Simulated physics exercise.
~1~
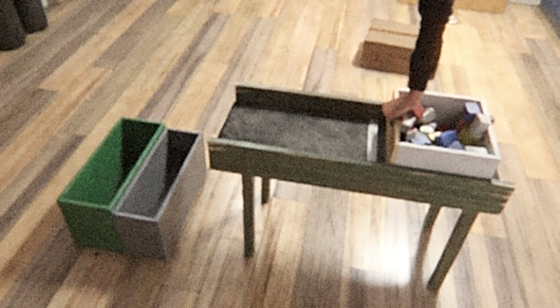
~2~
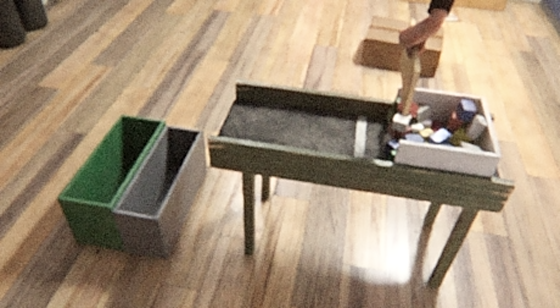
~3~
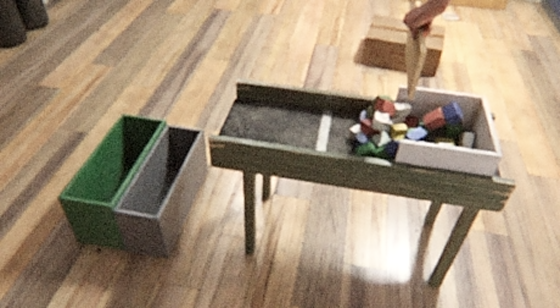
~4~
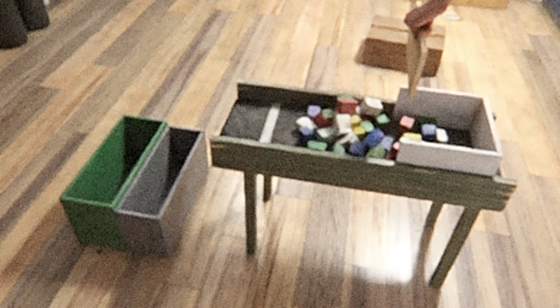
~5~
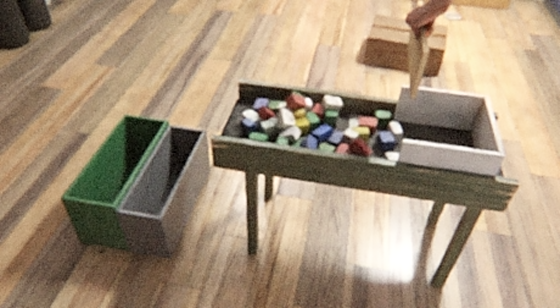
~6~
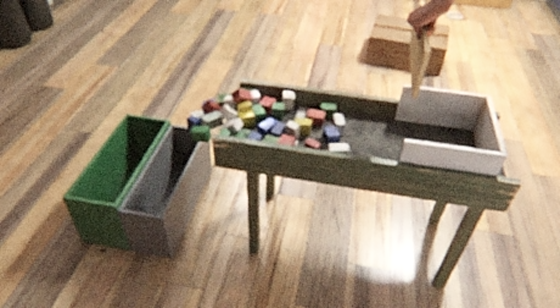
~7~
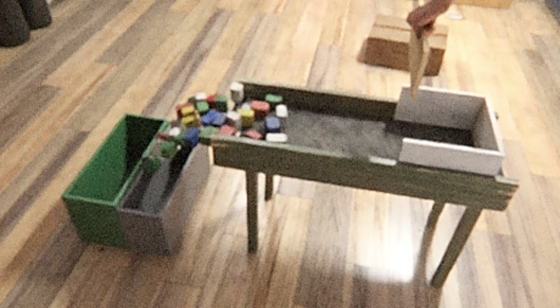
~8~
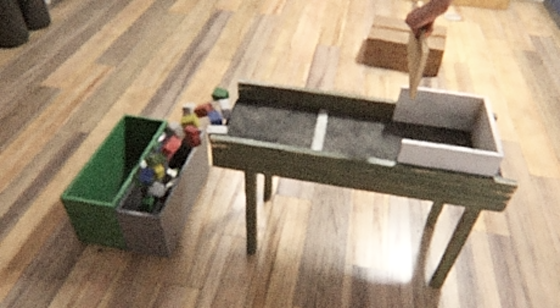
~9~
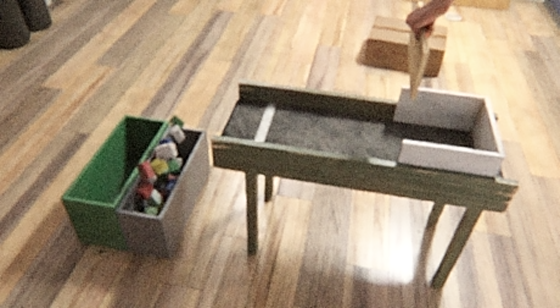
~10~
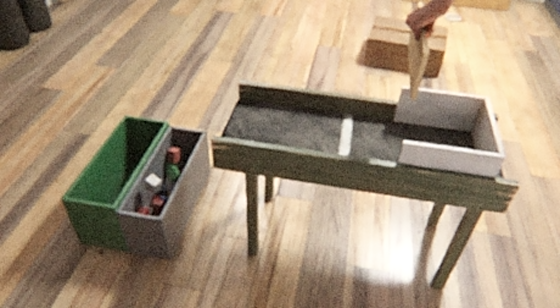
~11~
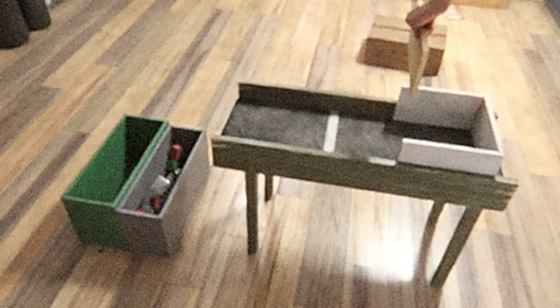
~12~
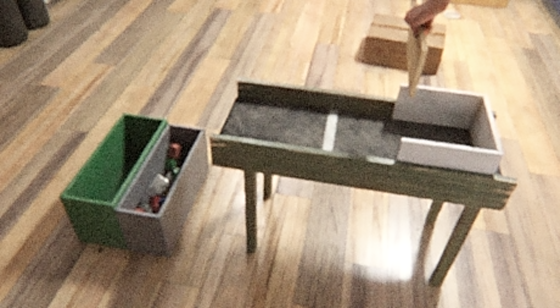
Colorful toy bricks sit piled in a white pen at the right end of a dark belt on legs, with a grey tote and a green tote on the floor to the left. A hand lifts a gate at the pen, and the belt carries the bricks leftward in a loose spread. They reach the left end, tip over the edge and tumble down in a stream. The bricks drop into the nearer, grey tote, while the white stripe keeps passing along the emptied belt. Finally, the bricks rest in the grey tote, and the green one stays empty.
